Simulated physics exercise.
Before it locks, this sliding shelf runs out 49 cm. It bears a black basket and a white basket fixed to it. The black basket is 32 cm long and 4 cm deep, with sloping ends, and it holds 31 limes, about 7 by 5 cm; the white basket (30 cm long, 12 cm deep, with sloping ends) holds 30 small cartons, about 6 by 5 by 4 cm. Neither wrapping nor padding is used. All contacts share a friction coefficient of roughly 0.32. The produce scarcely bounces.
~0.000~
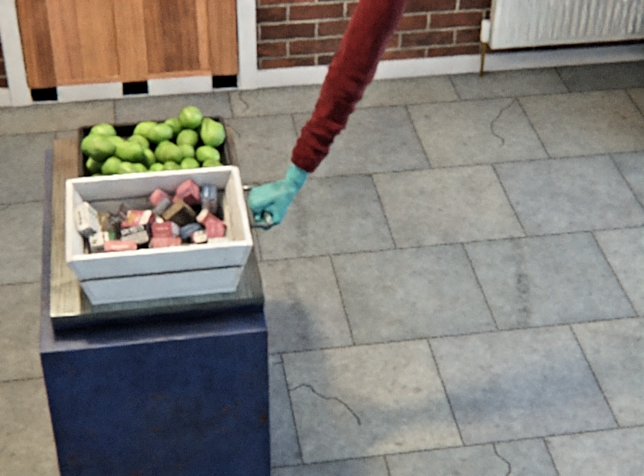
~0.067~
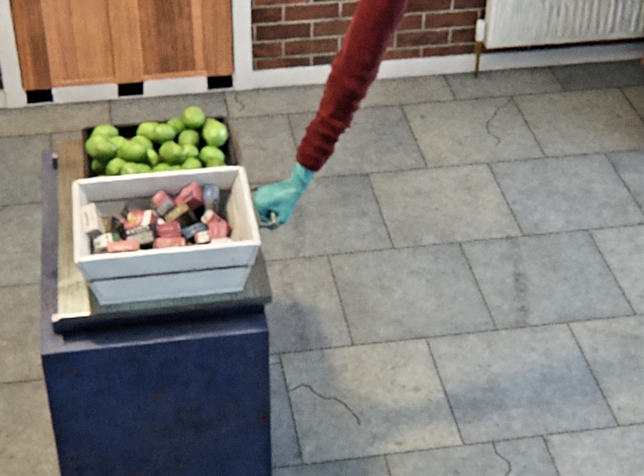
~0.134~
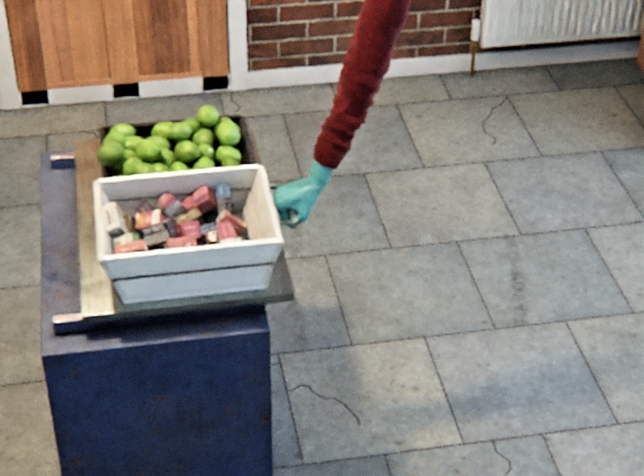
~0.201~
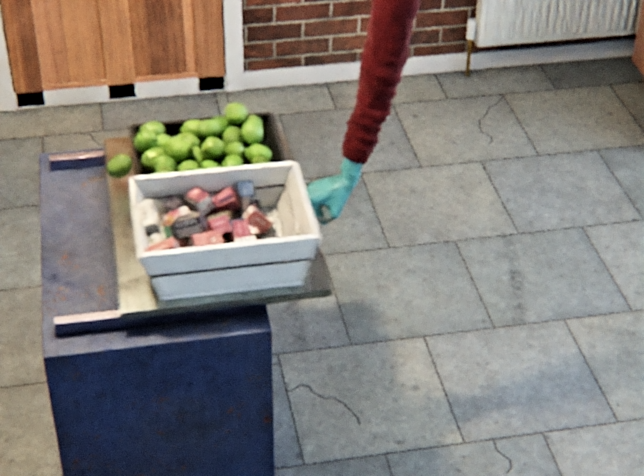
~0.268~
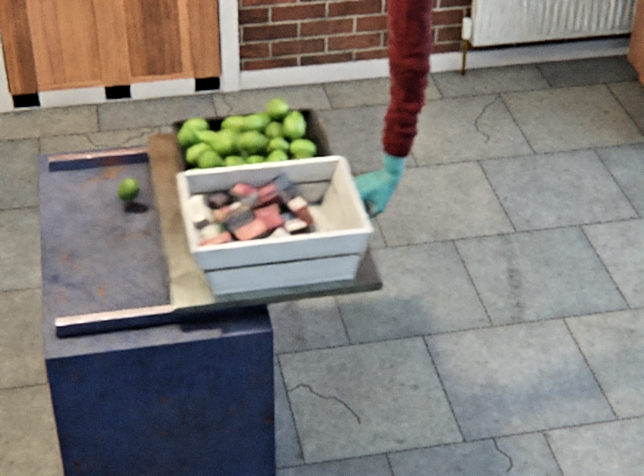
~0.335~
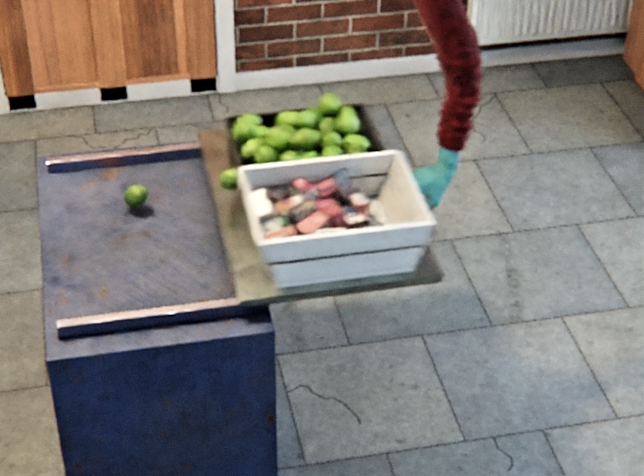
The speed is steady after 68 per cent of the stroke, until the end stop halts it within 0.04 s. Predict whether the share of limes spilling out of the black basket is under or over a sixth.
The share is over a sixth.
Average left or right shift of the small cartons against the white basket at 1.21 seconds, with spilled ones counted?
I'd say close to 6 cm toward the right.
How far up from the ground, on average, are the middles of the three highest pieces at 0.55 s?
About 90 cm up, on average.
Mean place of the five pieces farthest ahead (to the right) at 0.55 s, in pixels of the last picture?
Mean place: Roughly (444, 106).
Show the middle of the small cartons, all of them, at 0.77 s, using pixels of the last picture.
(391, 225).
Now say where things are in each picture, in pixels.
In the first frame (we follow the rim corner now nearest the camera), black basket (its farthest corner) at (219, 117); white basket at (72, 258); shelf out by 0 cm; nothing out yet.
The second frame shows black basket at (223, 117); white basket at (80, 259); shelf out by 2 cm.
The third frame shows black basket at (240, 116); white basket at (104, 258); shelf out by 7 cm.
The fourth frame shows black basket at (269, 113); white basket at (143, 254); shelf out by 15 cm; 1 out, the lowest lime at (120, 166).
The fifth frame shows black basket at (310, 109); white basket at (197, 249); shelf out by 26 cm; 1 out, the lowest lime at (129, 190).
The sixth frame shows black basket at (361, 104); white basket at (263, 242); shelf out by 41 cm; 2 out, the lowest lime at (136, 196).
After 0.35 s, the shelf hits its stop.
After 0.43 s, 3 of 31 out of the black basket and 0 of 30 out of the white basket.
After 0.55 s, 7 of 31 out of the black basket and 1 of 30 out of the white basket.
After 0.77 s, 9 of 31 out of the black basket and 2 of 30 out of the white basket.
When it is over (at 1.21 s), 9 of 31 out of the black basket and 2 of 30 out of the white basket. Asked share, 9 of 31, 29 per cent.
